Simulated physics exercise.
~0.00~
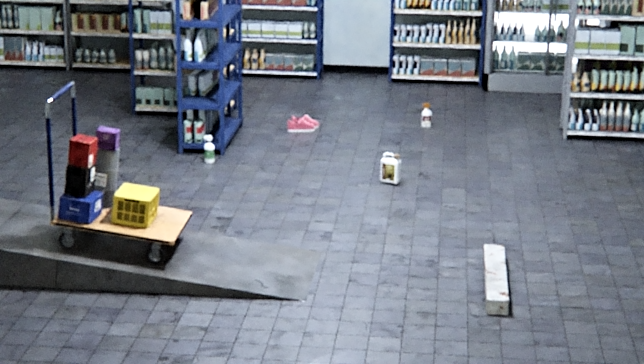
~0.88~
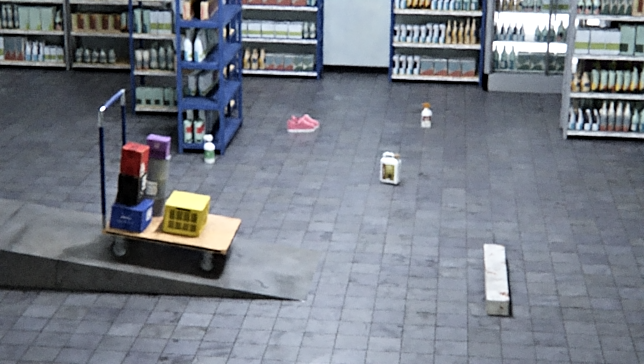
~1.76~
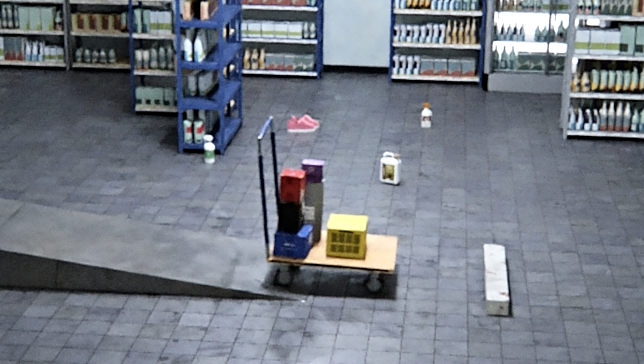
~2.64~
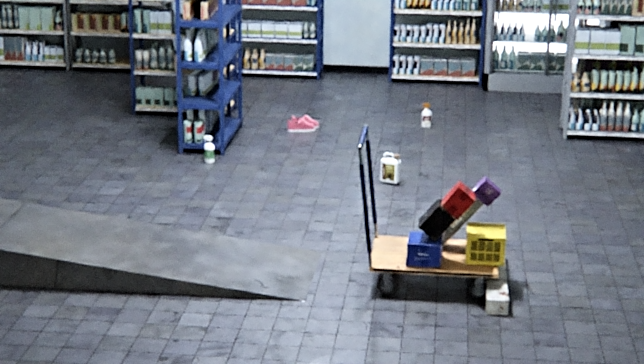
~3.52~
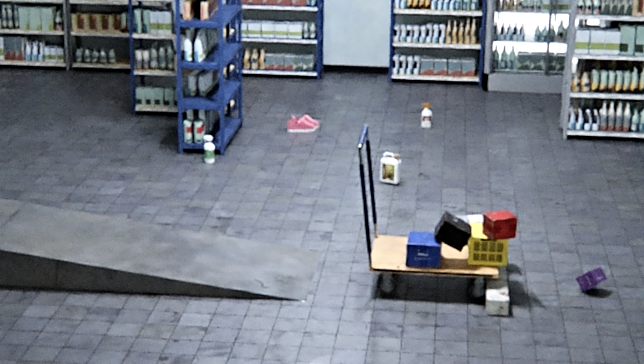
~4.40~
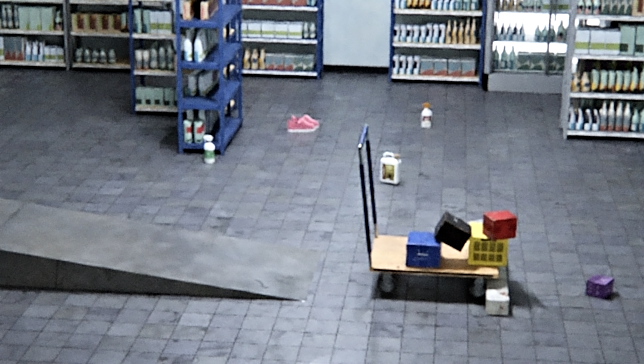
To begin with, a trolley stacked with boxes and a grey canister stands on a ramp in a shop-like space, with shelves of bottles behind. It rolls down to the right and crosses the level tiled floor with its load upright. At the pale kerb it stops abruptly, and the stacked black and red parcels, canister and purple box pitch forward to the right. The purple box tumbles onto the floor beyond, while the canister drops from view. Finally, the blue parcel and yellow crate remain upright aboard, the black parcel leaning between them and the red one resting atop the crate.
